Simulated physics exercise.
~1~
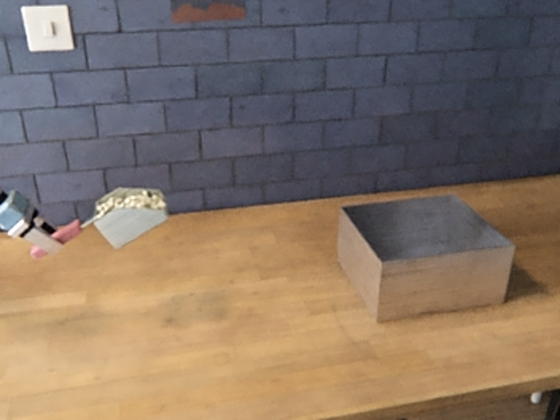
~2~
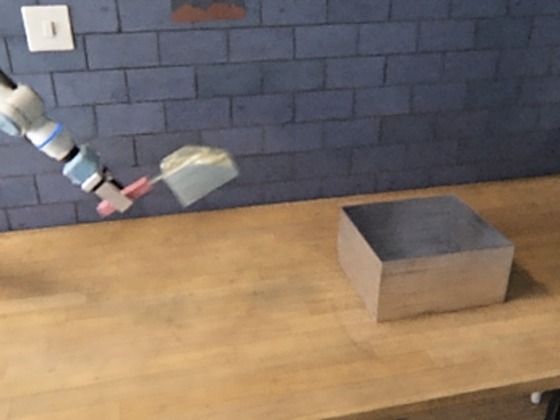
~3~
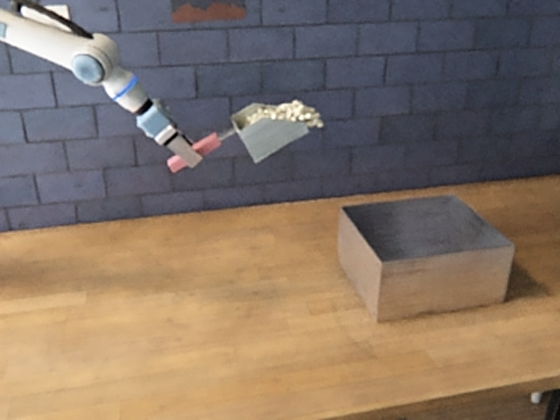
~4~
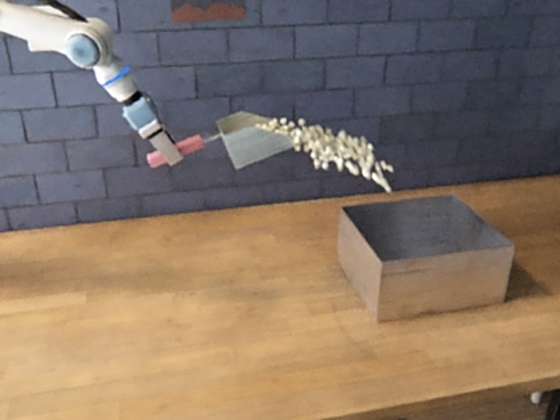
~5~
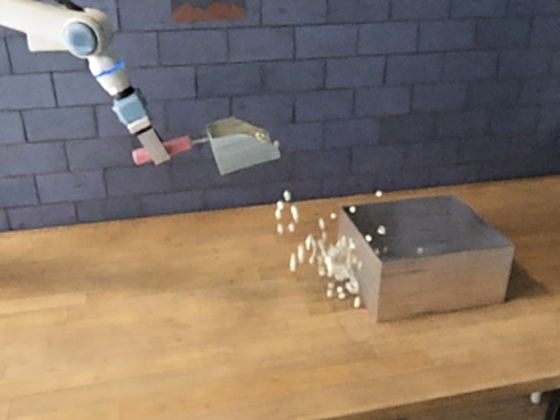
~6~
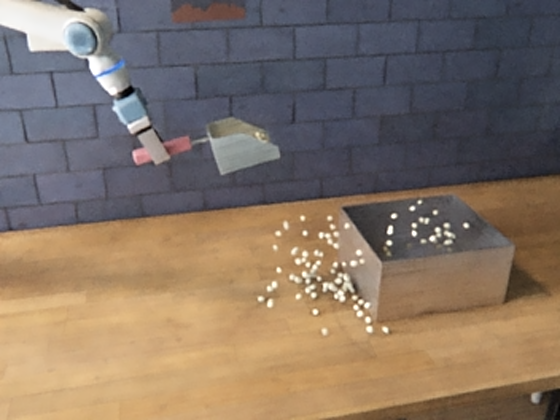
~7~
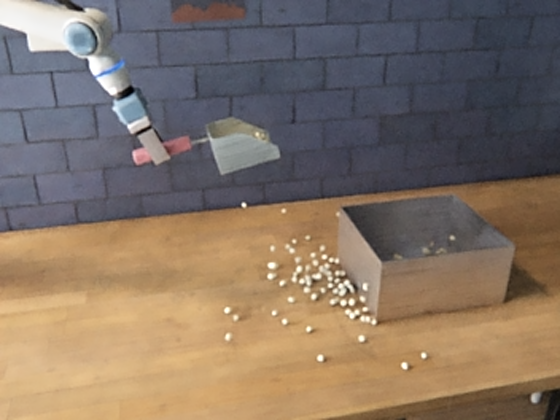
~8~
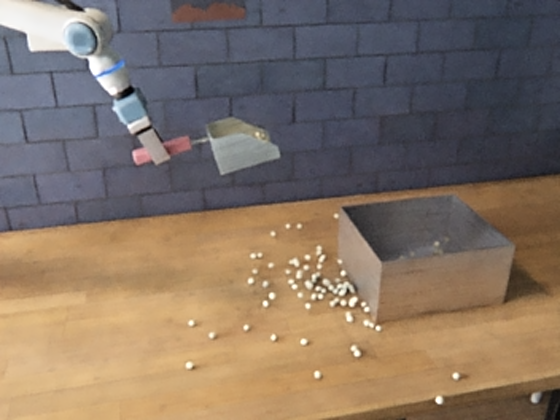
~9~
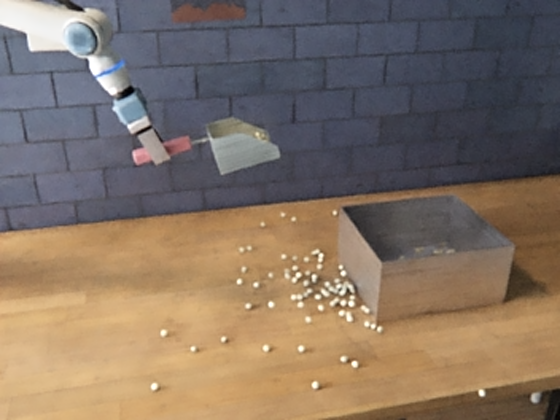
A robot arm swung a scoop of small white beads up and to the right, then jerked it back, flinging many toward a metal box; some dropped inside, but more landed beside it and scattered across the wooden table, a few reaching the front edge.
